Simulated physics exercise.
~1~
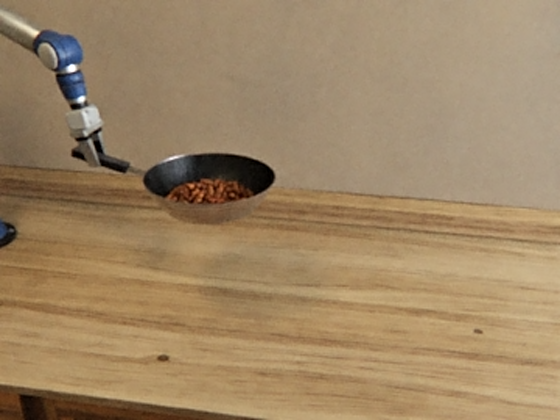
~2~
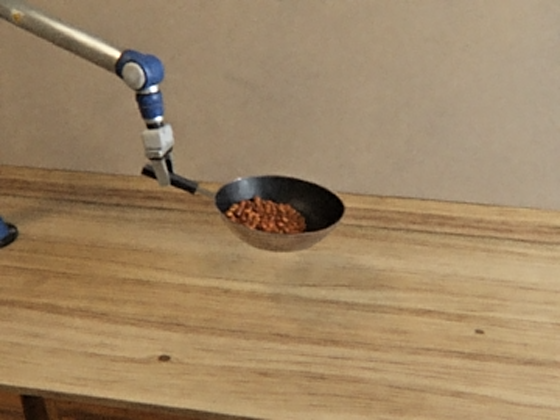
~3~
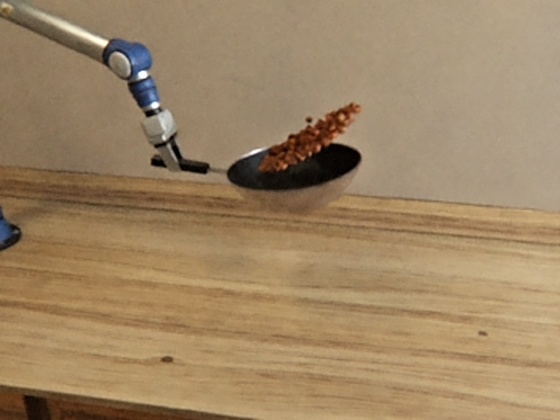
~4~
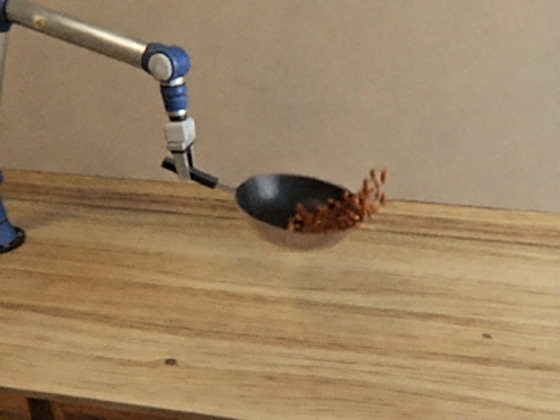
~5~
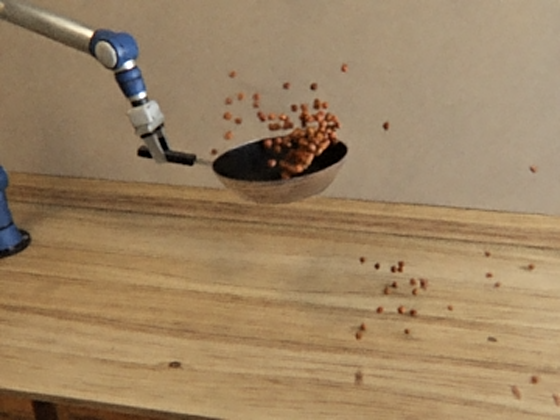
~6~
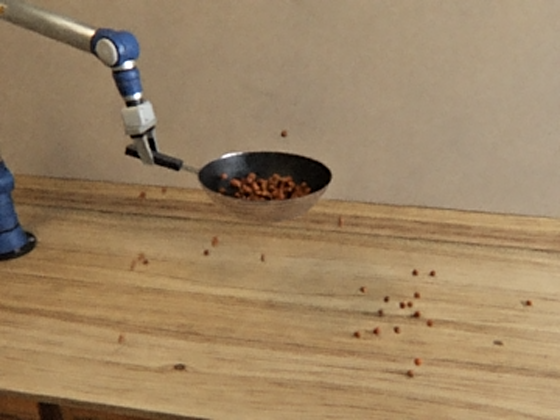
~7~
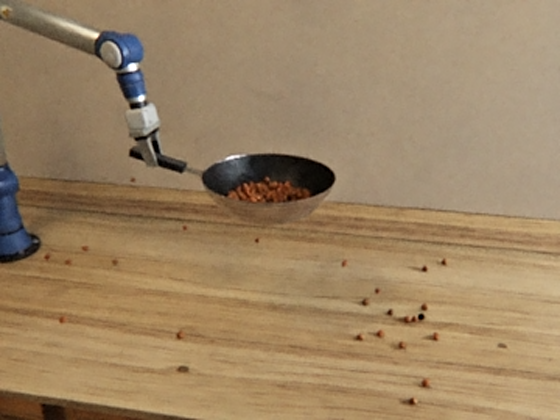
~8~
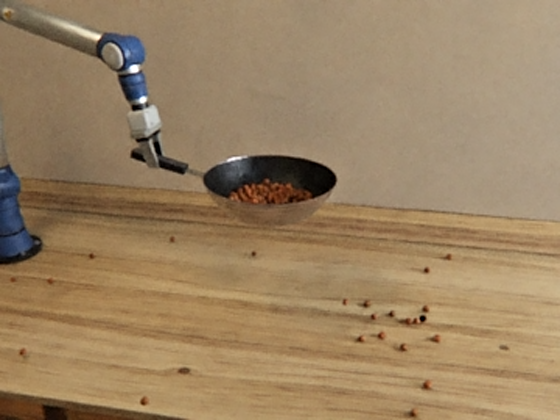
A robot arm moved a dark frying pan of small brown nuts to the right above a wooden table and tossed them, spilling some across the tabletop, then drew back slightly and held the pan level with most still inside.
